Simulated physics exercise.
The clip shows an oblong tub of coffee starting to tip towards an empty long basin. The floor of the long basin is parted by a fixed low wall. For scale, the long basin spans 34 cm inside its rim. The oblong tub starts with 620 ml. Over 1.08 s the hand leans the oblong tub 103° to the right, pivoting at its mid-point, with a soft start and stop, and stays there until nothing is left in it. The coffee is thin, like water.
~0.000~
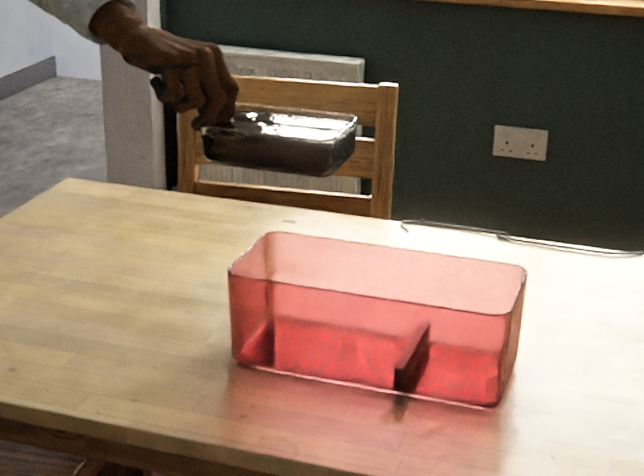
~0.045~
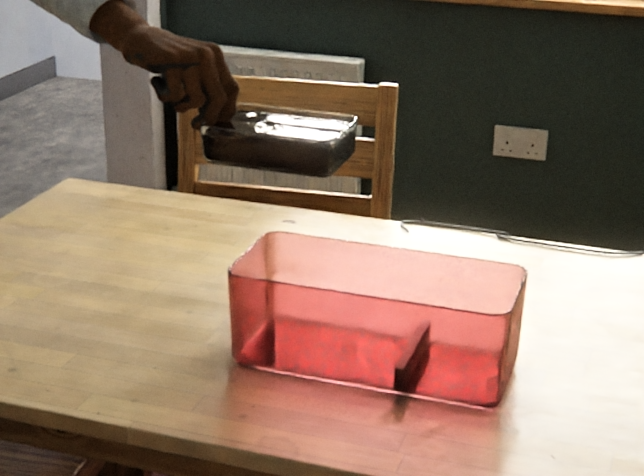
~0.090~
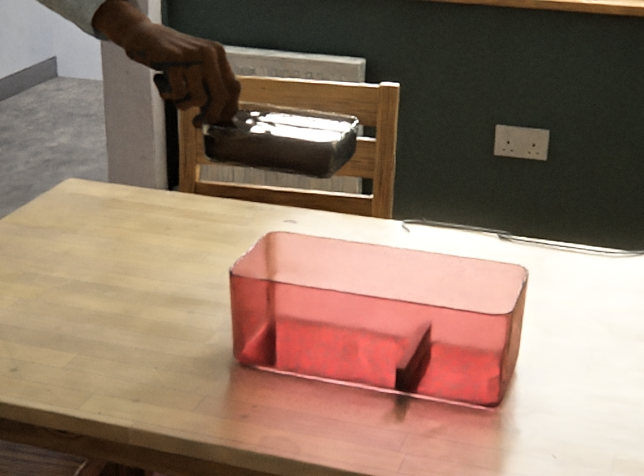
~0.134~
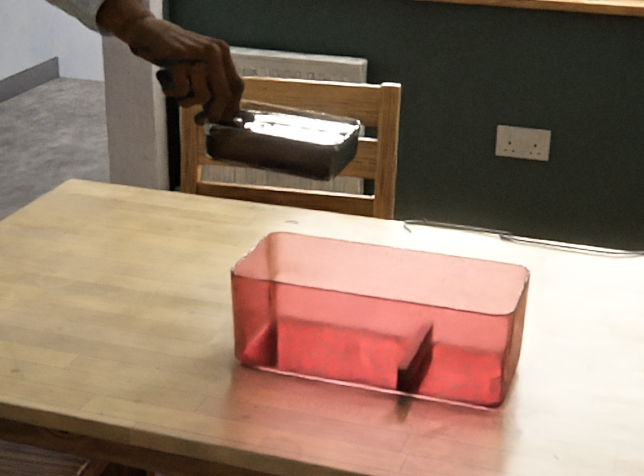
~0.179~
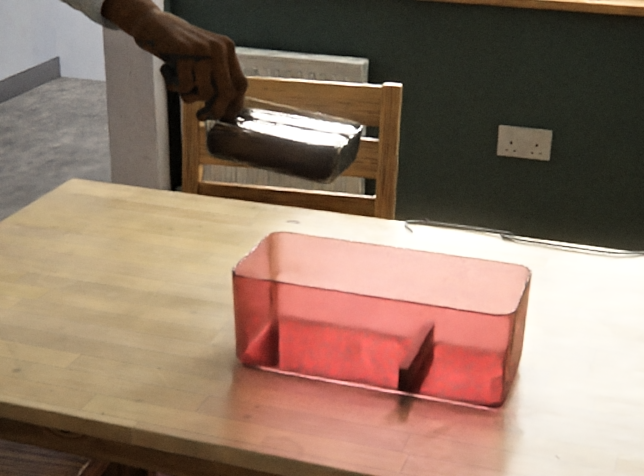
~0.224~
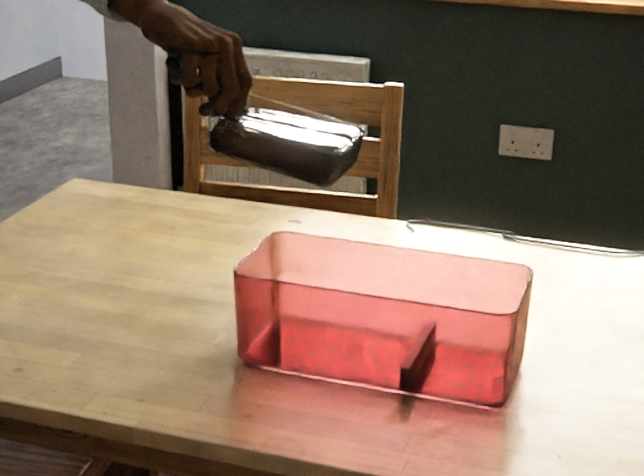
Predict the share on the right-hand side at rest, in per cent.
About 30 per cent.
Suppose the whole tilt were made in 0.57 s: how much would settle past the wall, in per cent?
In that case some 15 per cent.
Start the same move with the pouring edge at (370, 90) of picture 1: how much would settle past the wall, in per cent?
Then about 55 per cent.
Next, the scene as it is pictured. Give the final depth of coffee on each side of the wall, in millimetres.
Left about 12 mm, right about 12 mm.
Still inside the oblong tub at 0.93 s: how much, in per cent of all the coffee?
About 3 per cent.
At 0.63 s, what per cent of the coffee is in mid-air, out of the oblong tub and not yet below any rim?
Near 52 in a hundred.
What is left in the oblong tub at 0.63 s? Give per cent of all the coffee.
Near 18 in a hundred.
After 0.63 s the tilt is 65° and 18 per cent is still to pour, 22 is left of the wall and 7 right of it.
After 0.93 s the tilt is 98° and 3 per cent is still to pour, 56 is left of the wall and 29 right of it.
After 1.24 s the tilt is 103° and 0 per cent is still to pour, 62 is left of the wall and 29 right of it.
After 1.58 s the tilt is 103° and 0 per cent is still to pour, 61 is left of the wall and 30 right of it.
In the end 61 per cent lies left of the wall, 30 right of it and 9 outside.
